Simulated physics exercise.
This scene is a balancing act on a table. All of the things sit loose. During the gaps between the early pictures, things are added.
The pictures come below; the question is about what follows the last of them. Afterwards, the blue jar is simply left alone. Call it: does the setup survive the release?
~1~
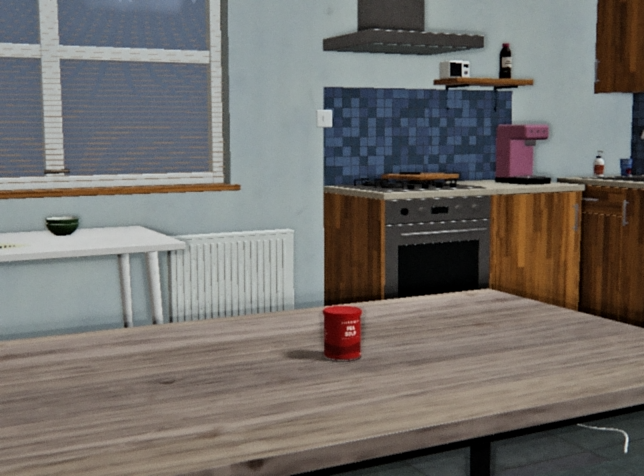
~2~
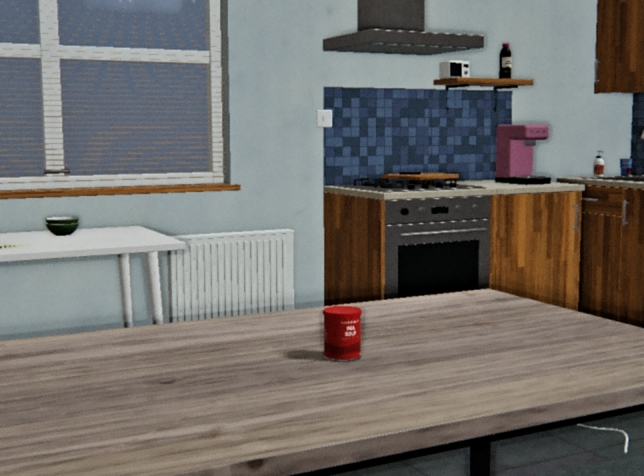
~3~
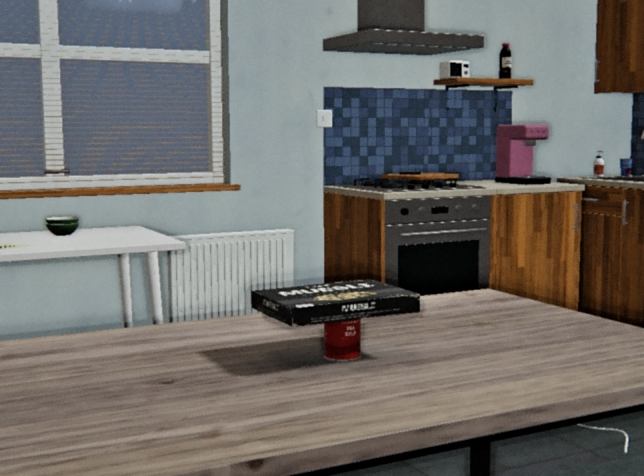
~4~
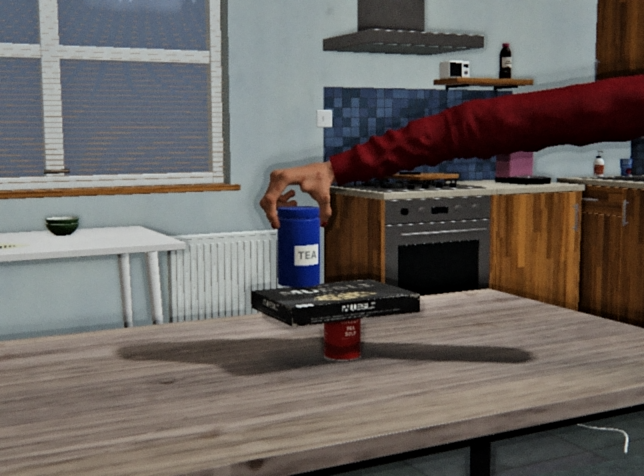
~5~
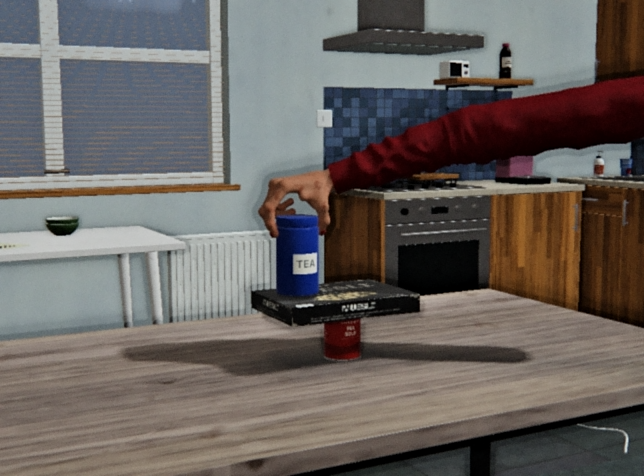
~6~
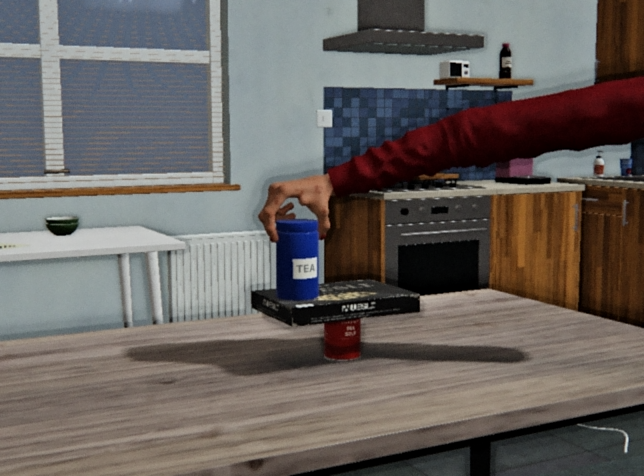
It gives way.
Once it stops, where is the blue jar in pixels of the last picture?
End spot: Near (214, 351).
Then, 0.50 s later than the last frame, blue jar now fallen; black packet tilted by 54°.
Then, 0.70 s later than the last frame, black packet tilted by 47°.
When it is over, fallen, blue jar; lying over in the stack, black packet; red tin as before. End places, in pixels of the last picture, blue jar near (214, 351). The stack comes apart.
